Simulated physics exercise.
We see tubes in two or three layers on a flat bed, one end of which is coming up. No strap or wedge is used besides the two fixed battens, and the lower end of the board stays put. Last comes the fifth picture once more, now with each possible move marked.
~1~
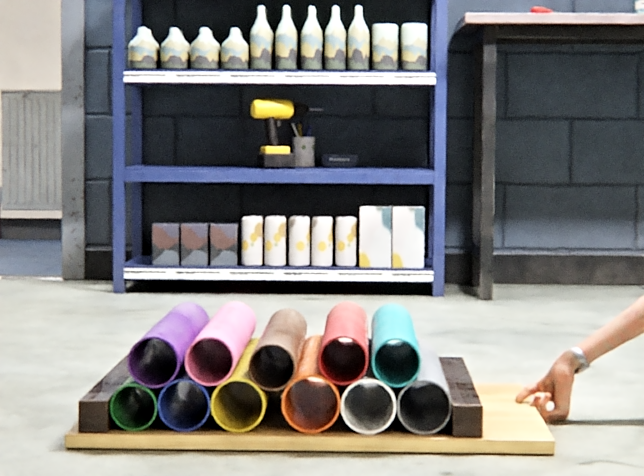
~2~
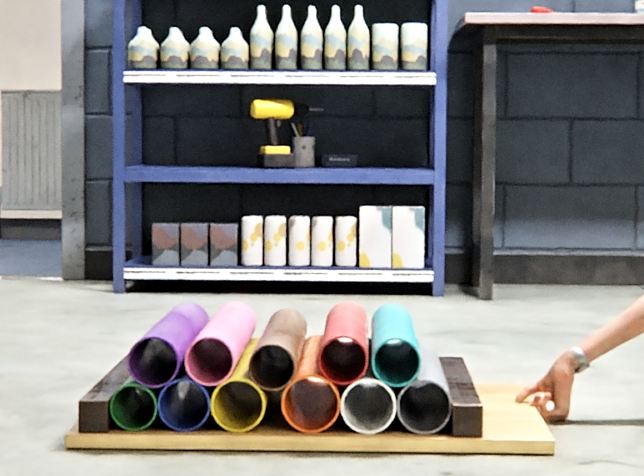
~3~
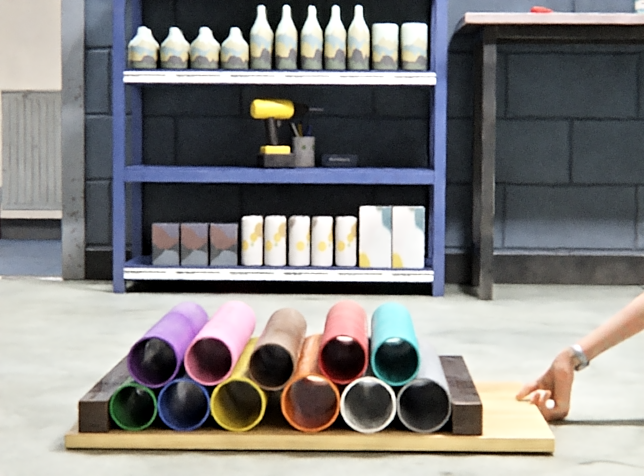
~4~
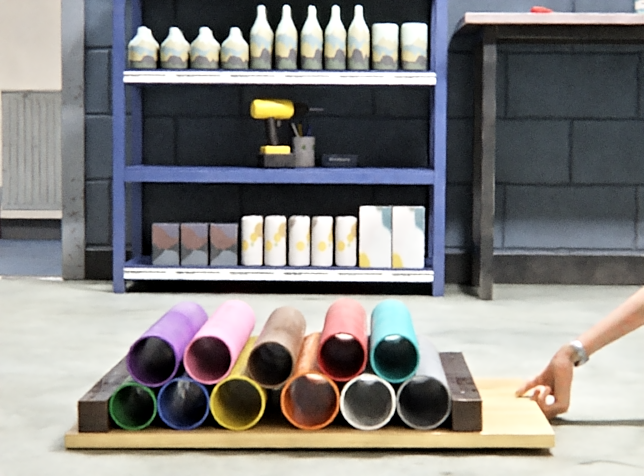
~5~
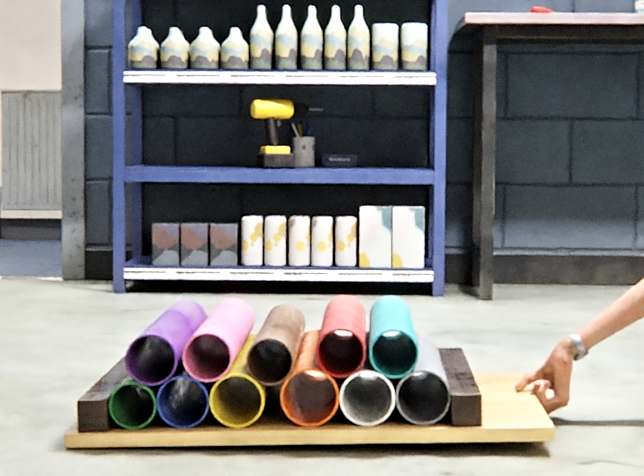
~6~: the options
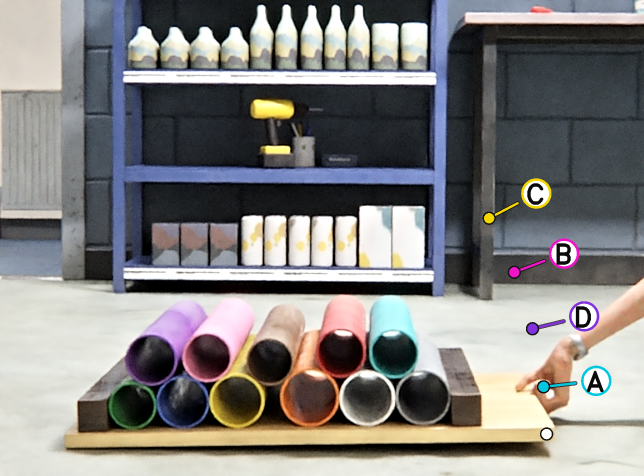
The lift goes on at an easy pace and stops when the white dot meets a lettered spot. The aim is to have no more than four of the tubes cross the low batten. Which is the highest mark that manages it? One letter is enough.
The answer is mark C.
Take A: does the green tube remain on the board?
Yes, with A.
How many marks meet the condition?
The number is four.
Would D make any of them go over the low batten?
No, at D.
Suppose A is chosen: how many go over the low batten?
At A the number is none.
On the marked copy, A at (544, 387); B at (514, 272); C at (489, 218); D at (532, 328); the white dot at (546, 434).
Following C. Soon after the start, board at 21°.
Later, board at 28°.
In the end, board at 28°, three over the low batten (purple, pink, brown).
As for the rest, A none over the low batten; B none over the low batten; D none over the low batten.
